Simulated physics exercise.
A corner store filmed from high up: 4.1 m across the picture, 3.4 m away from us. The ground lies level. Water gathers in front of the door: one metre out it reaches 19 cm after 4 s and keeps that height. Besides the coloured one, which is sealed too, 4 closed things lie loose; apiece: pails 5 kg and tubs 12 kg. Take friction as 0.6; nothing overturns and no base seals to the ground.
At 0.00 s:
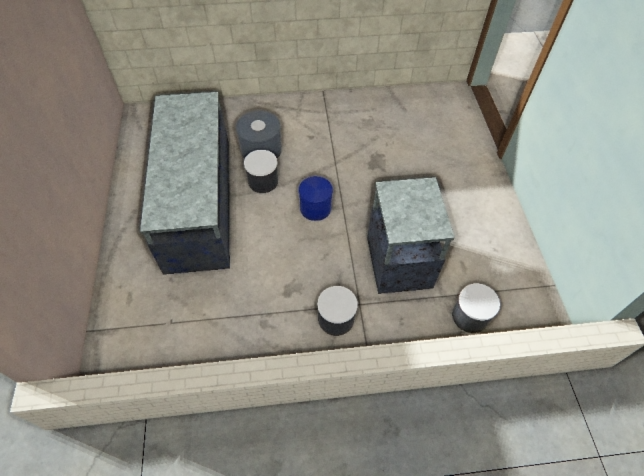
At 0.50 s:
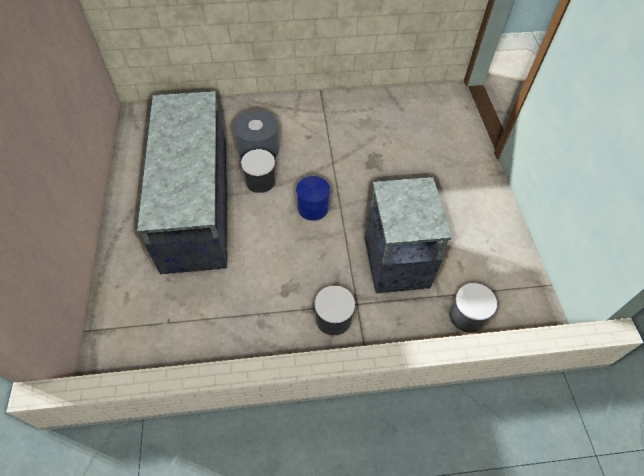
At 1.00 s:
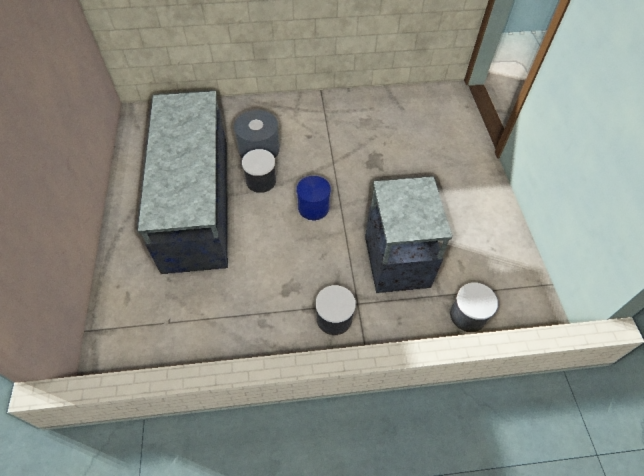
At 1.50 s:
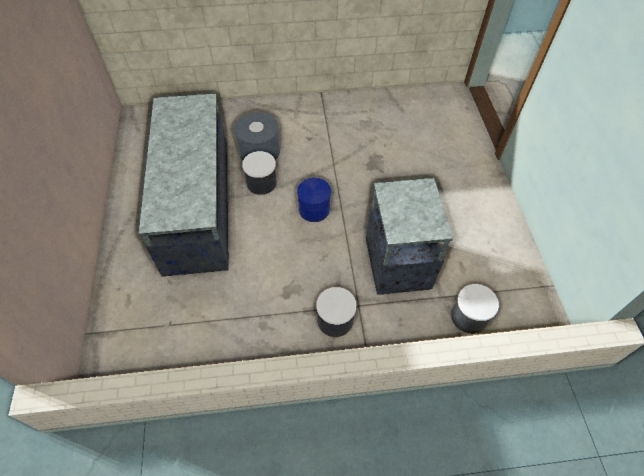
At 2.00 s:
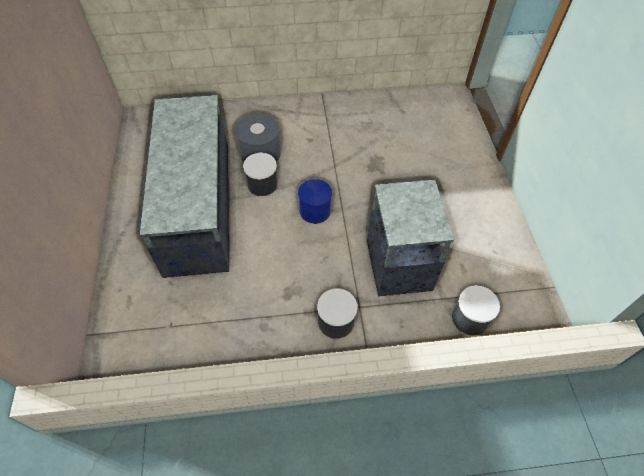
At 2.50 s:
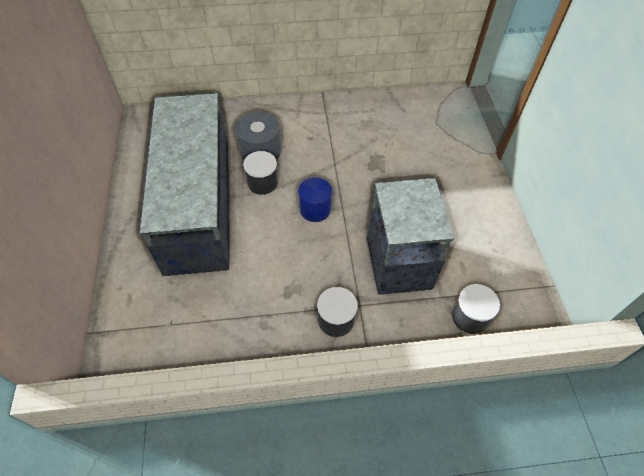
Water seeps in through the doorway at the upper right while the containers stay still.
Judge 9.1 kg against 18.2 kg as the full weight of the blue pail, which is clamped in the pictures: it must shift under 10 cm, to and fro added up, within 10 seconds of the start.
For it, the lower weight is enough.
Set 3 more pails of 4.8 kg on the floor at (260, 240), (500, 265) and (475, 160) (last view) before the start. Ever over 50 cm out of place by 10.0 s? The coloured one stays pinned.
In turn: Over, less, short of it.
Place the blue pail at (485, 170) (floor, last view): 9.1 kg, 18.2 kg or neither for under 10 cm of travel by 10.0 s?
The smaller is enough.
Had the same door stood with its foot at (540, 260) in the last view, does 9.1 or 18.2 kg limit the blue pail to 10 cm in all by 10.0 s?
In that case the smaller load will do.
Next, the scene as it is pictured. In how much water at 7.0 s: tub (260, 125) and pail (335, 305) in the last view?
Roughly 9 and 2 cm.
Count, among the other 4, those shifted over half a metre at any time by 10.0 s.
2 of them.
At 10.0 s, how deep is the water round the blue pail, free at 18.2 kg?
Roughly 7 cm.
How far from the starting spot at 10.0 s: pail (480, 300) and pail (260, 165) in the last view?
In that order: 0 cm, 200 cm.
After 3.5 s the blue pail would be 0 cm from its start with 9.1 kg and 0 cm from its start with 18.2 kg; 0 cm of water round it then.
After 4.5 s the blue pail would be 0 cm from its start with 9.1 kg and 0 cm from its start with 18.2 kg; 2 cm of water round it then.
After 7.0 s the blue pail would be 0 cm from its start with 9.1 kg and 0 cm from its start with 18.2 kg; 5 cm of water round it then.
After 10.0 s the blue pail would be 0 cm from its start with 9.1 kg and 0 cm from its start with 18.2 kg; 7 cm of water round it then.
